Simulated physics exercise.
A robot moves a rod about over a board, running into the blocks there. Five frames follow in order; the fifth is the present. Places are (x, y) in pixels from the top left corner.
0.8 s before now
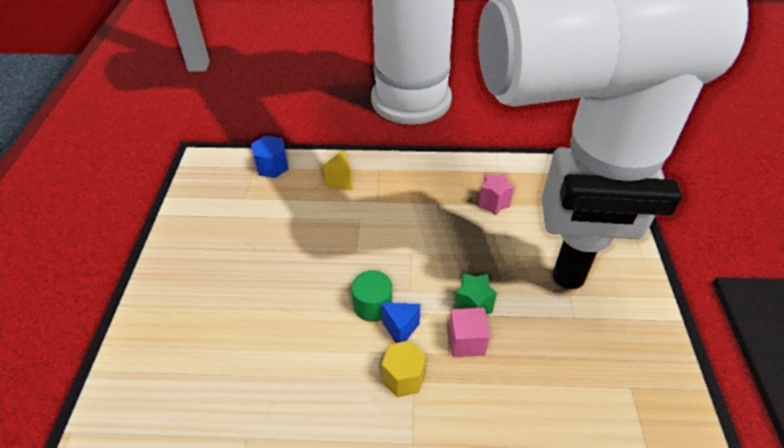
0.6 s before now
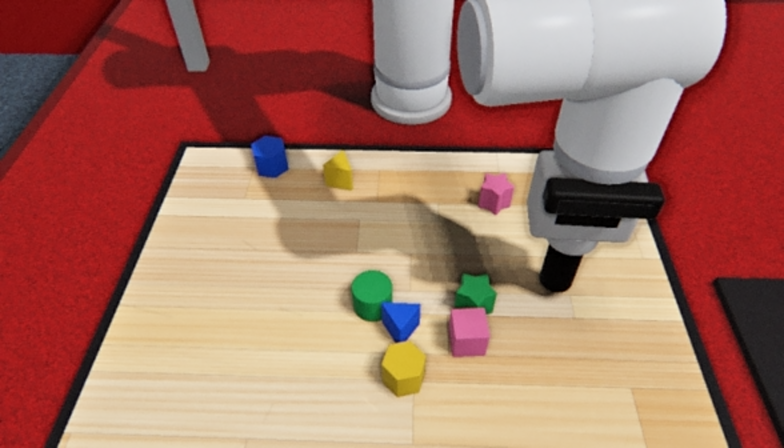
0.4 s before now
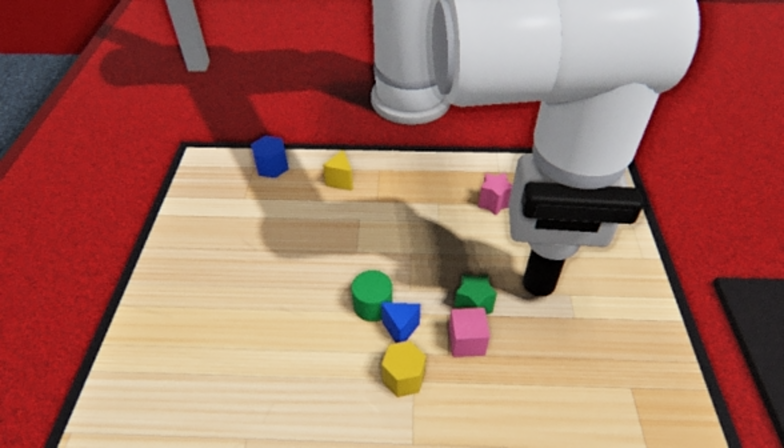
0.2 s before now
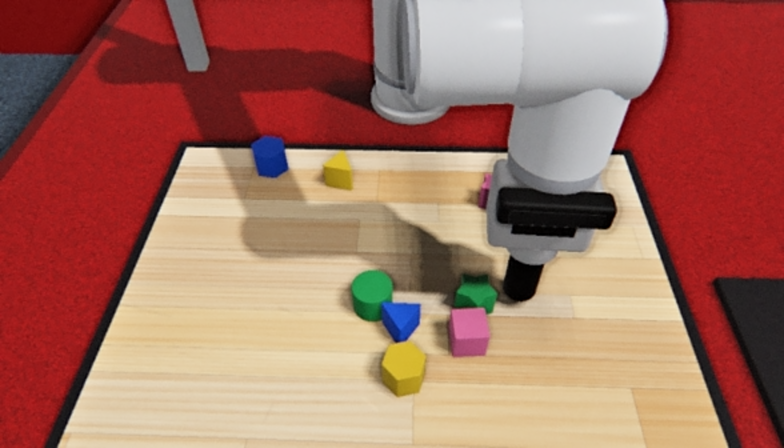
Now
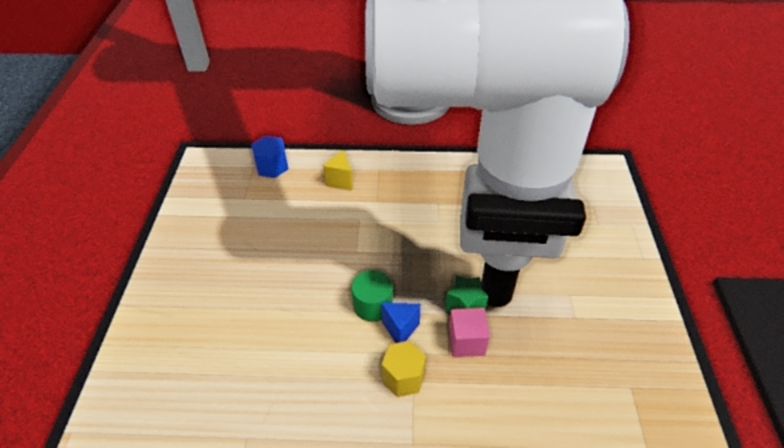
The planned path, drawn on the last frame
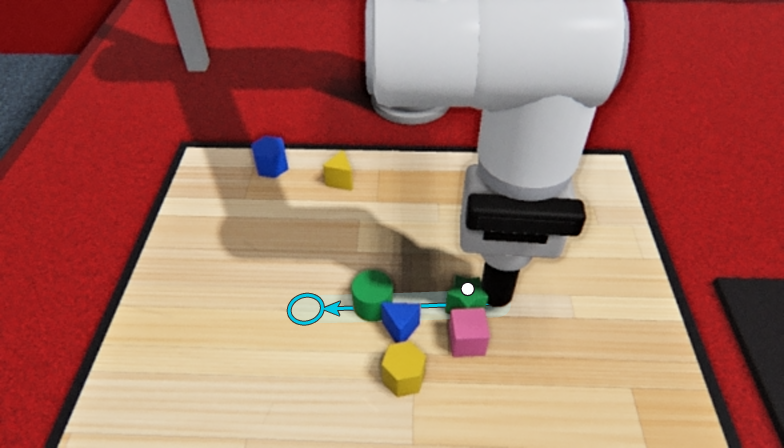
Robot arm sliding a black rod leftward across a wooden board, reaching the green star and nudging it slightly left.
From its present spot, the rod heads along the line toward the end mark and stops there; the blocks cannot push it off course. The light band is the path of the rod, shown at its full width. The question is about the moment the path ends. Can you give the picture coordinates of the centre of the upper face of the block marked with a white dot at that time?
By then it is at (270, 299).
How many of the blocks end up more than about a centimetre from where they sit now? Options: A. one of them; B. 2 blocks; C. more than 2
The one that fits is C, more than 2.
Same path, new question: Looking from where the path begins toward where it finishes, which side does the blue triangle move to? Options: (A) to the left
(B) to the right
Choice A: To the left.
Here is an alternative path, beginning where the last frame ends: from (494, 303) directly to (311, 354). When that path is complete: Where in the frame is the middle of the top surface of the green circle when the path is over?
So, by the moment the path ends, you'll find the top centre of the green circle at (331, 277).
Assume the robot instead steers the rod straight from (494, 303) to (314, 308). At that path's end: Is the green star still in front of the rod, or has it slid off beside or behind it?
Most likely the green star stays ahead.
Drawn move, from (494, 303) directly to (306, 309); the dot is on the green star.
The first path, step by step. One third of the way, rod at (432, 296); green circle at (368, 285); blue triangle at (380, 320), turned 20° anticlockwise; green star at (402, 294).
Two thirds of the way, rod at (367, 299); green circle at (302, 285); blue triangle at (353, 330), turned 110° anticlockwise; green star at (335, 298).
At the end, rod at (304, 300); green circle at (238, 287); blue triangle at (353, 330), turned 110° anticlockwise; green star at (270, 299); pink square still.
